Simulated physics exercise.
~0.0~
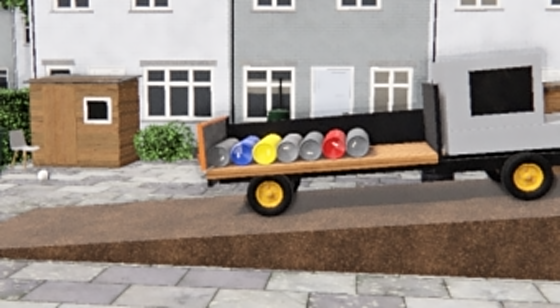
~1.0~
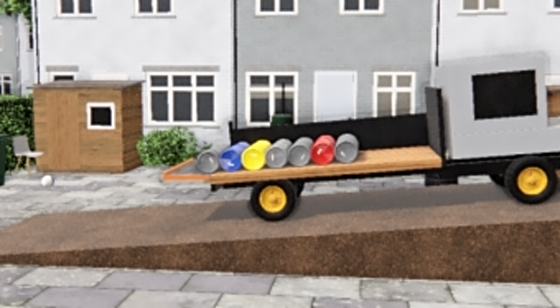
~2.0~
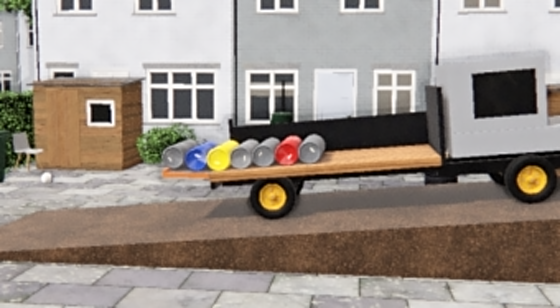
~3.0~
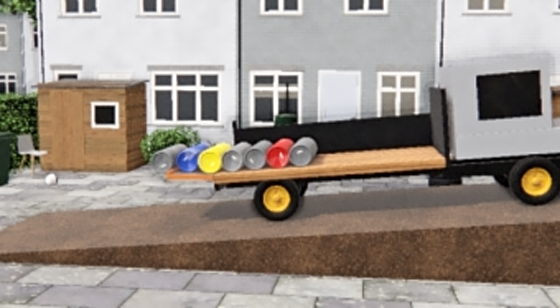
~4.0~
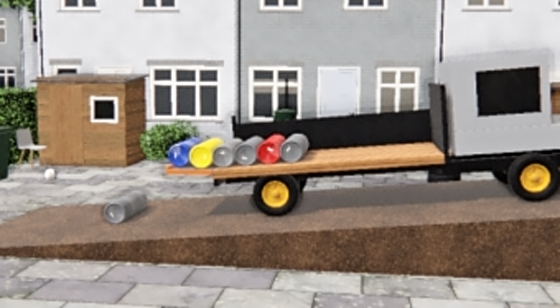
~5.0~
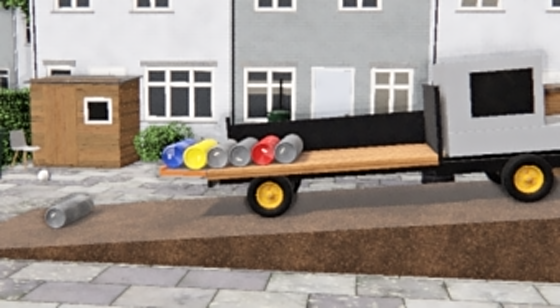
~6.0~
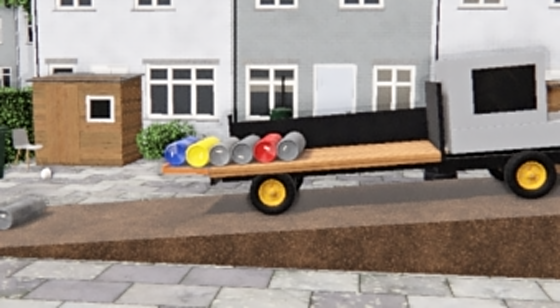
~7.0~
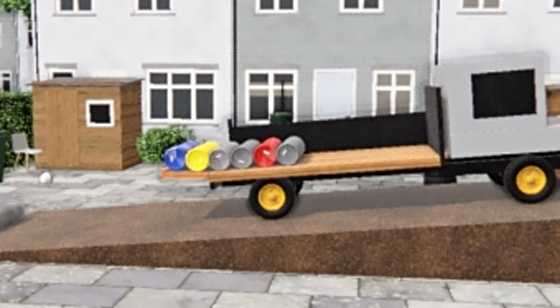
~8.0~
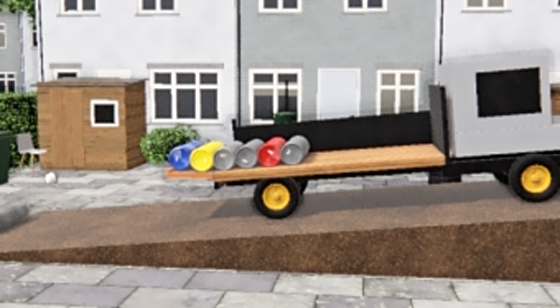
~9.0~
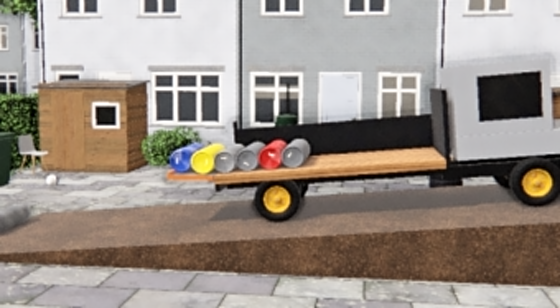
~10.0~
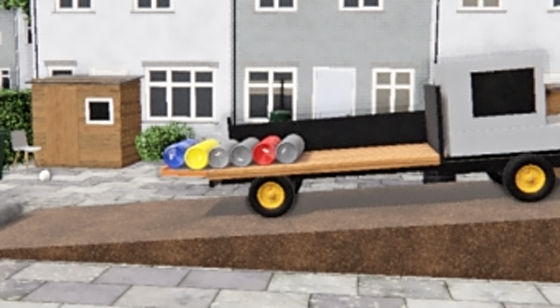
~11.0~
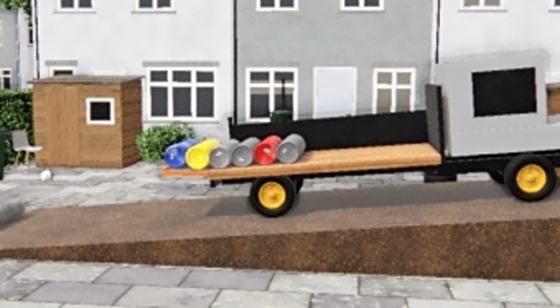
Sloping street with pickup, tailgate dropping and cylinders rolling left, one grey dropping off and rolling away, the rest stopping aboard.
